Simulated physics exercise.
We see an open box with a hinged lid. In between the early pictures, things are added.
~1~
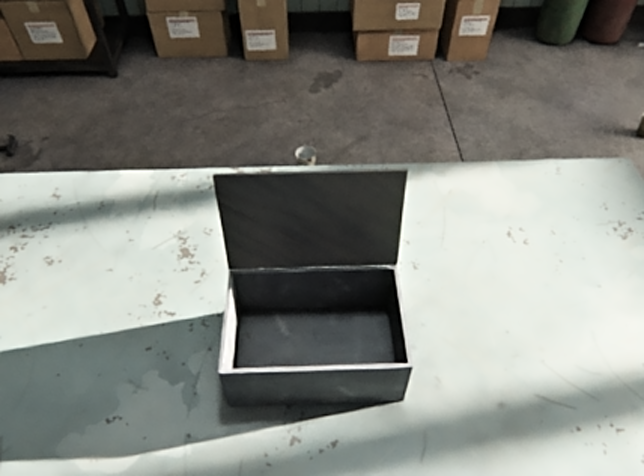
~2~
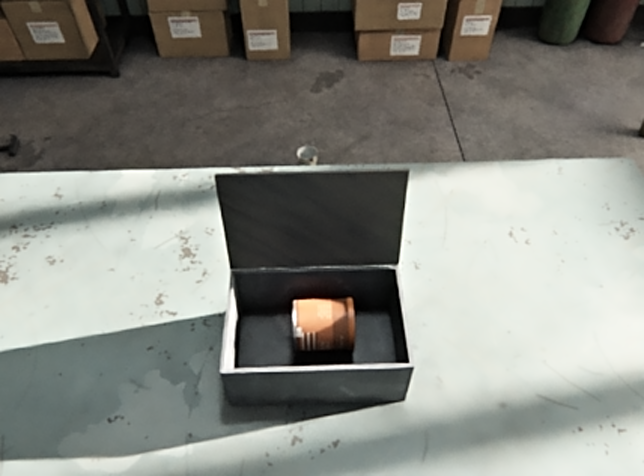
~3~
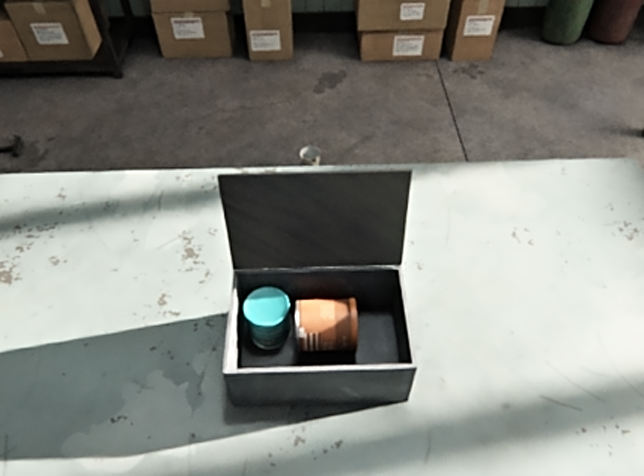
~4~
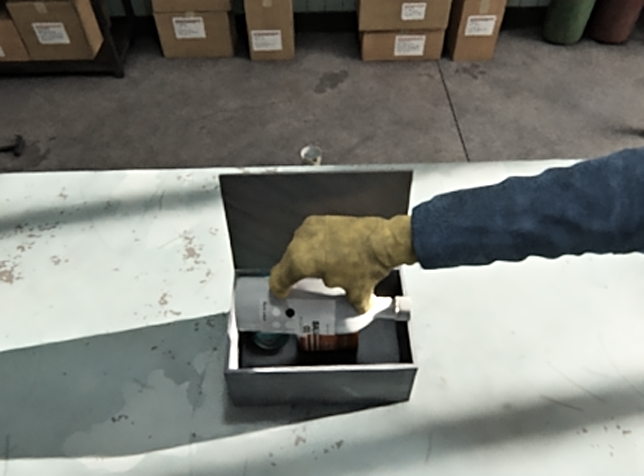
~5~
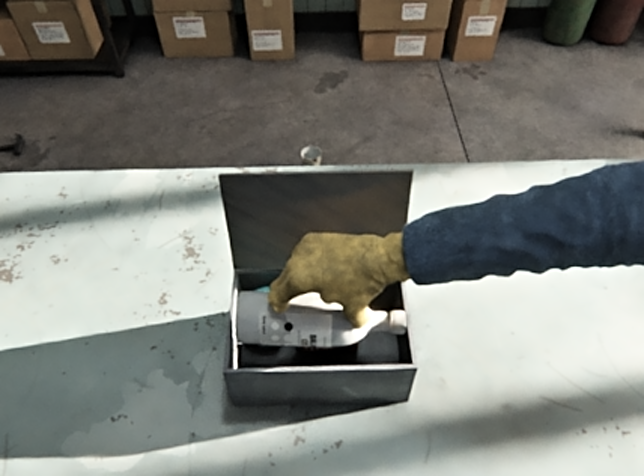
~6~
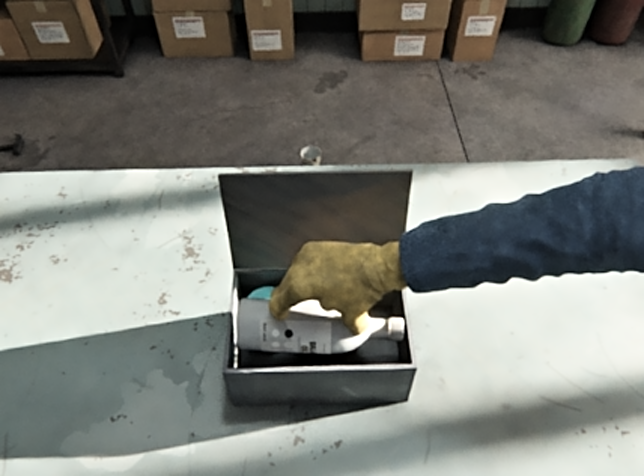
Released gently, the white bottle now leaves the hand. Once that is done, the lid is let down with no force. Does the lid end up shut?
Yes, lies shut.
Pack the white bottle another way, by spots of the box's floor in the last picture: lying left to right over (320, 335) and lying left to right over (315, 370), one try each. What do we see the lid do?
First, it will not close; second, it closes.
Then, 1.20 s later than the last frame, lid starting down; white bottle moved about its own width near (325, 362); orange tin moved a little.
Then, 1.90 s later than the last frame, lid 38° above the rim; white bottle moved about its own width near (325, 361); orange tin moved a little.
When it is over, lid shut; moved from the start, white bottle; the other 2 as before. End places, in pixels of the last picture, white bottle near (325, 361).
